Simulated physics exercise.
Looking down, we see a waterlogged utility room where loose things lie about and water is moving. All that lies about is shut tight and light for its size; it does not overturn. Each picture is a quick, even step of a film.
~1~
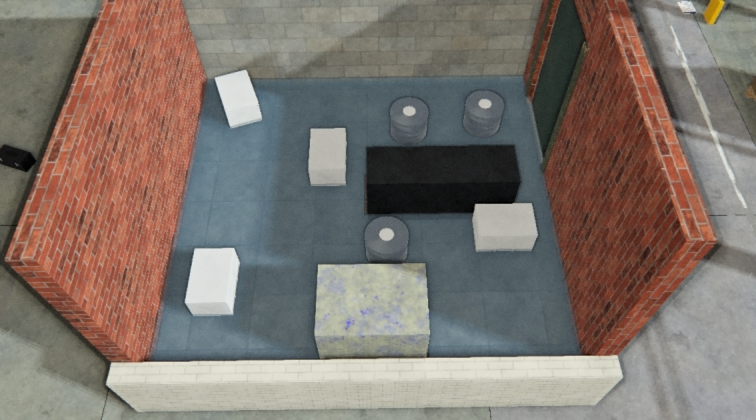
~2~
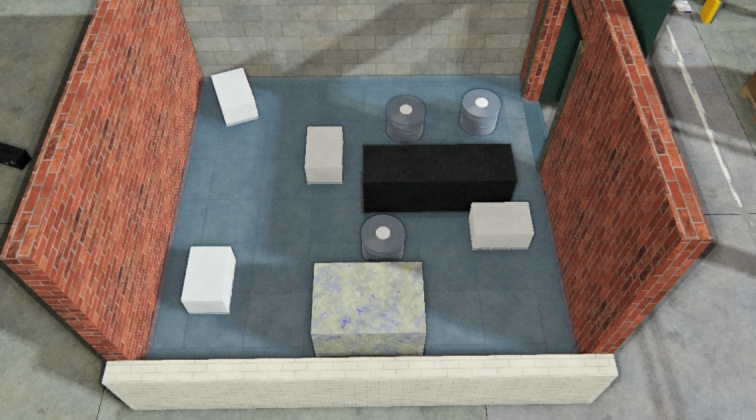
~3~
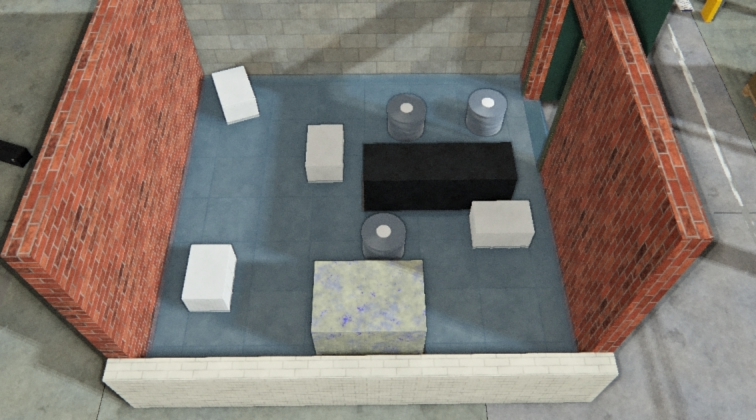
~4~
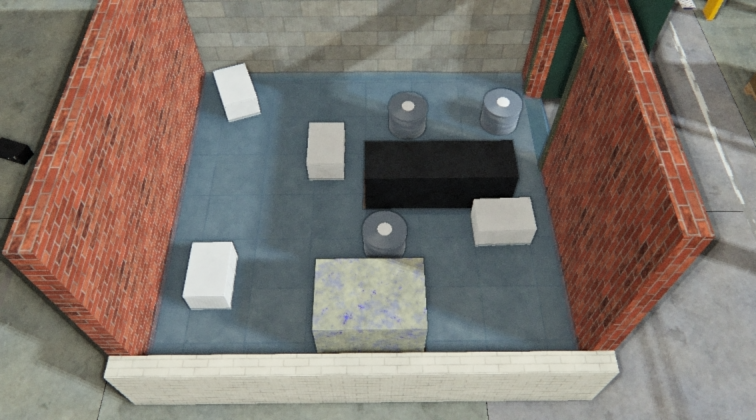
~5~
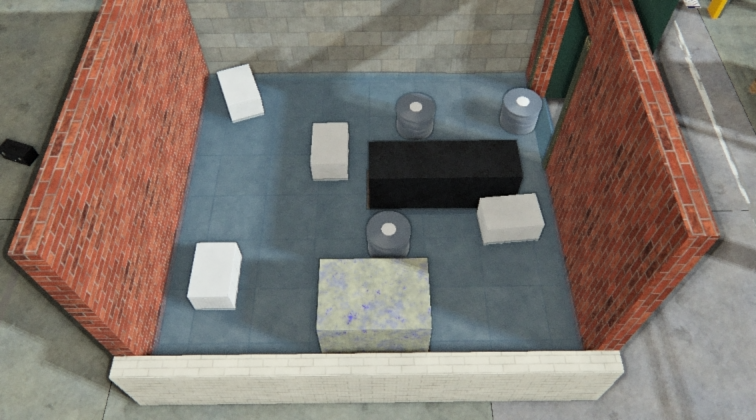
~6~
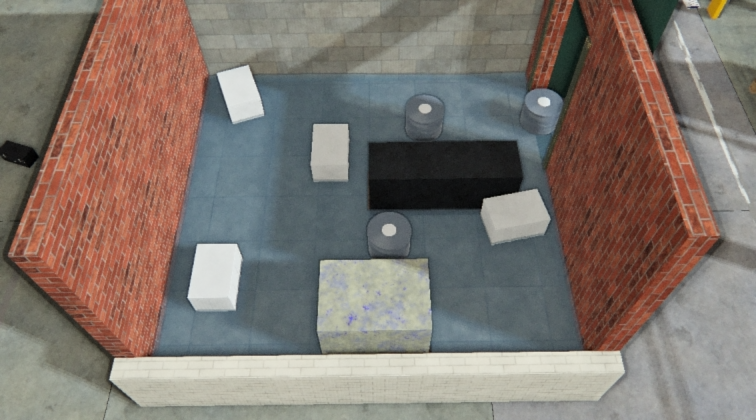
A small room with a blue-grey floor, red brick side walls and a pale low front wall is seen from high above, open at the top. White and light grey blocks, a long black block, a mottled yellowish block at the front and three round grey tubs stand about. The upper right tub drifts right towards the brick wall, then its neighbour and the right-hand grey block shift slightly, as the view wavers faintly.
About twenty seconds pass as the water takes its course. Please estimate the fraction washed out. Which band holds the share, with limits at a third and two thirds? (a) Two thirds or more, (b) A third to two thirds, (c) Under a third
A third to two thirds.
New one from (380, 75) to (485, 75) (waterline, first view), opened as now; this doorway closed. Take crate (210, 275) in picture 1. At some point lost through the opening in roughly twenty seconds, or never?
For that one: Still in.
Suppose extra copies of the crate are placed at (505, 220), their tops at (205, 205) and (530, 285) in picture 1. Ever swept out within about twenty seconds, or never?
Result, in listed order: Not lost / not lost.
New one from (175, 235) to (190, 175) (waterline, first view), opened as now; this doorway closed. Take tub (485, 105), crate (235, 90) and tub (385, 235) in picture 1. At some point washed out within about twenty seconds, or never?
Result, in listed order: Retained / exited / exited.
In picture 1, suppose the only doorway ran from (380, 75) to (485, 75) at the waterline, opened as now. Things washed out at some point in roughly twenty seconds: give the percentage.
That comes out at 90 in a hundred.
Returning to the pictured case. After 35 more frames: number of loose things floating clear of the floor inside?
In total, 4.
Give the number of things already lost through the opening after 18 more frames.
All told, it is 2.
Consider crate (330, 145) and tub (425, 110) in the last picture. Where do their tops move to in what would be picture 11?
First object near (375, 129); second object near (480, 103).
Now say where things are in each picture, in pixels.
In the first frame, a tub at (485, 104), afloat; a tub at (409, 111), afloat; 0 of 7 have shifted.
In the second frame, a tub at (482, 103), afloat; a tub at (406, 110), afloat; 0 of 7 have shifted.
In the third frame, a tub at (488, 103) floats, close to its start; a tub at (407, 108) floats; 1 of 7 have shifted.
In the fourth frame, a tub at (503, 102) floats, close to its start; a tub at (408, 106), afloat; 1 of 7 have shifted.
In the fifth frame, a tub at (523, 102), afloat, a stride from its start; a tub at (416, 107), afloat, close to its start; 3 of 7 have shifted.
In the sixth frame, a tub at (544, 102) floats, a stride from its start; a tub at (425, 109), afloat, close to its start; 3 of 7 have shifted.
A moment on, 1 of 7 are out; 6 afloat.
Next, 2 of 7 are out; 5 afloat.
Later, 3 of 7 are out; 4 afloat.
In the end, 3 of 7 are out; 4 afloat.
